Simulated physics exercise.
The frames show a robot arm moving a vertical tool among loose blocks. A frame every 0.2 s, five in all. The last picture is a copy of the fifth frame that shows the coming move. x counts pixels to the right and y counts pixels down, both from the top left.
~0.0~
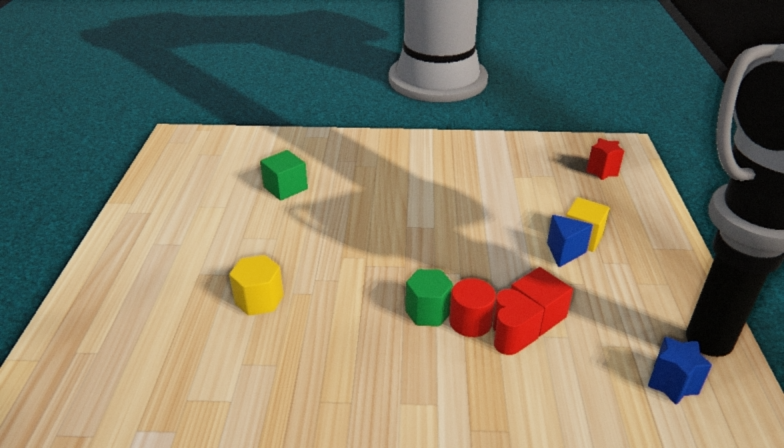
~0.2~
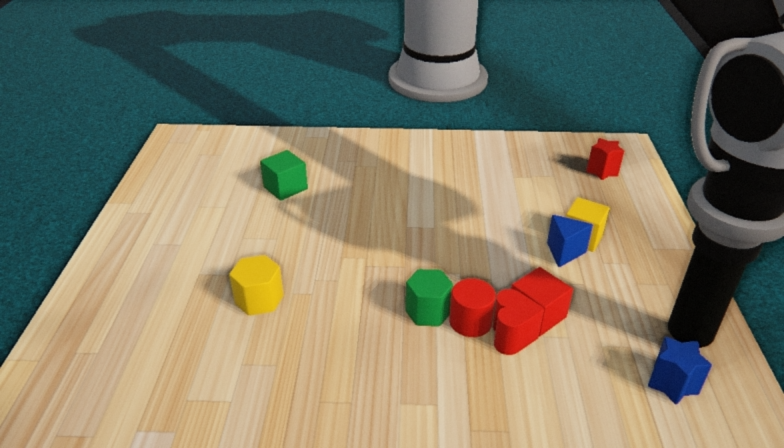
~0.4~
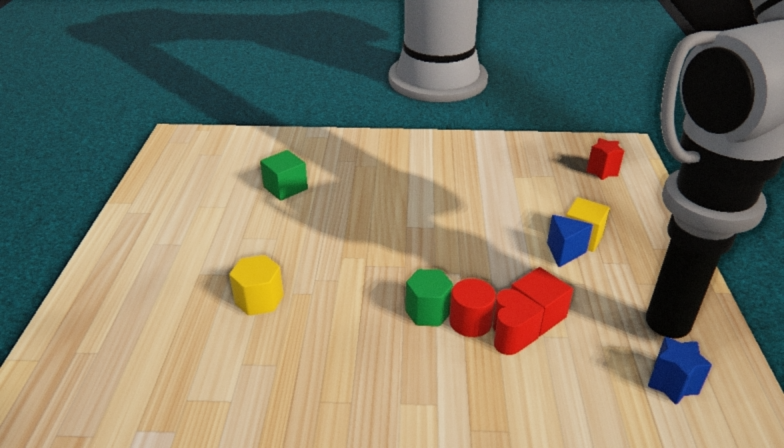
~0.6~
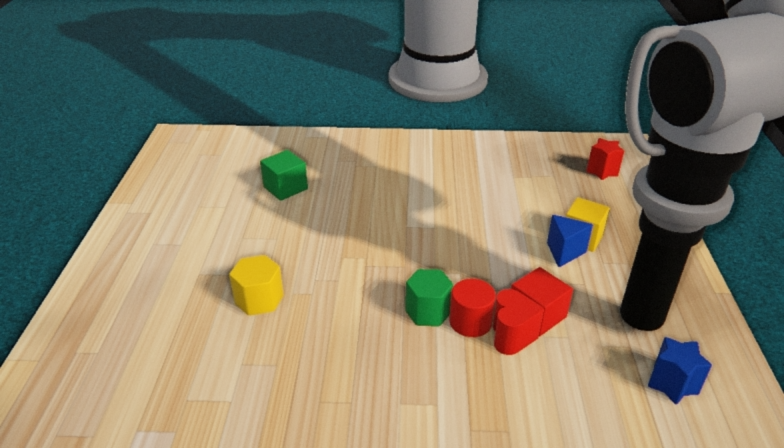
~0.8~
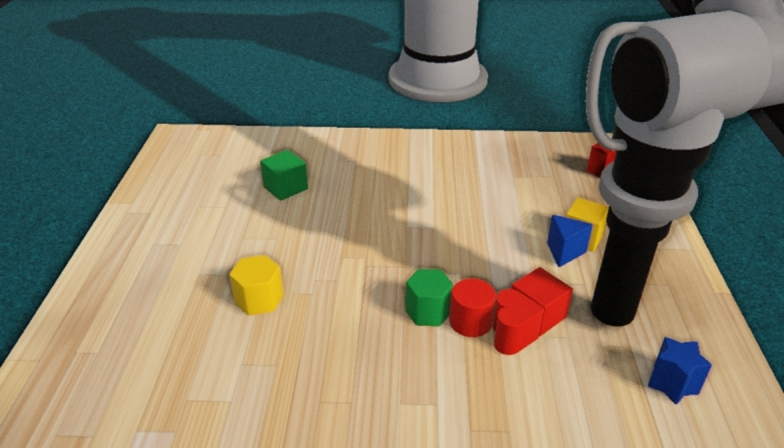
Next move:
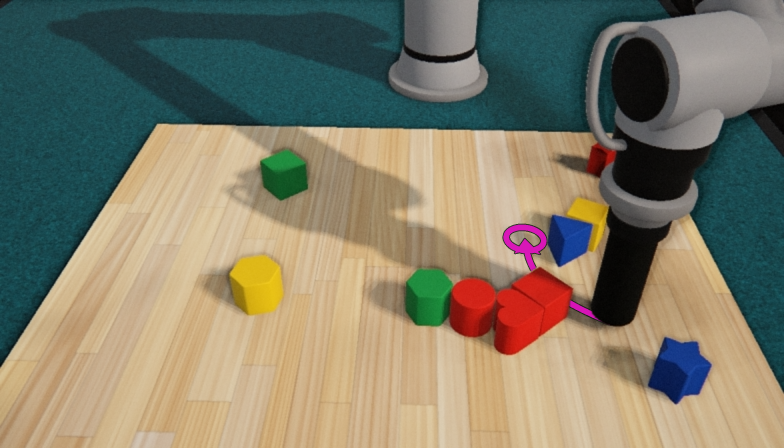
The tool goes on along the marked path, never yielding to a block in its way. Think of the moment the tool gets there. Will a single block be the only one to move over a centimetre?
Yes
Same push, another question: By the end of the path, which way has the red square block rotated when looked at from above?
Looking down: Anticlockwise.
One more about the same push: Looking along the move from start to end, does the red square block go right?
My answer is no.
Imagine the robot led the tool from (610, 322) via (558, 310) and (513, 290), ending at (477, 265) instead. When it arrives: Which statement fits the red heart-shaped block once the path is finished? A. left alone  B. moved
B: Moved.
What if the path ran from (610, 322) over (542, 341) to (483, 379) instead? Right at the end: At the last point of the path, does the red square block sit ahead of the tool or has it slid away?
It falls back or aside.
Path on the board, from (610, 322) over (563, 299) and (533, 269) to (525, 239).
On the path given first. One third of the way, tool (564, 289); red cylinder (470, 294); red heart-shaped block (514, 310), turned 15° anticlockwise; red square block (524, 282), turned 25° anticlockwise.
Two thirds of the way, tool (535, 259); red cylinder (469, 294); red heart-shaped block (514, 310), turned 15° anticlockwise; red square block (519, 280), turned 40° anticlockwise.
At the end, tool (526, 230); red cylinder (469, 294); red heart-shaped block (514, 310), turned 15° anticlockwise; red square block (519, 280), turned 40° anticlockwise; blue triangle in place.
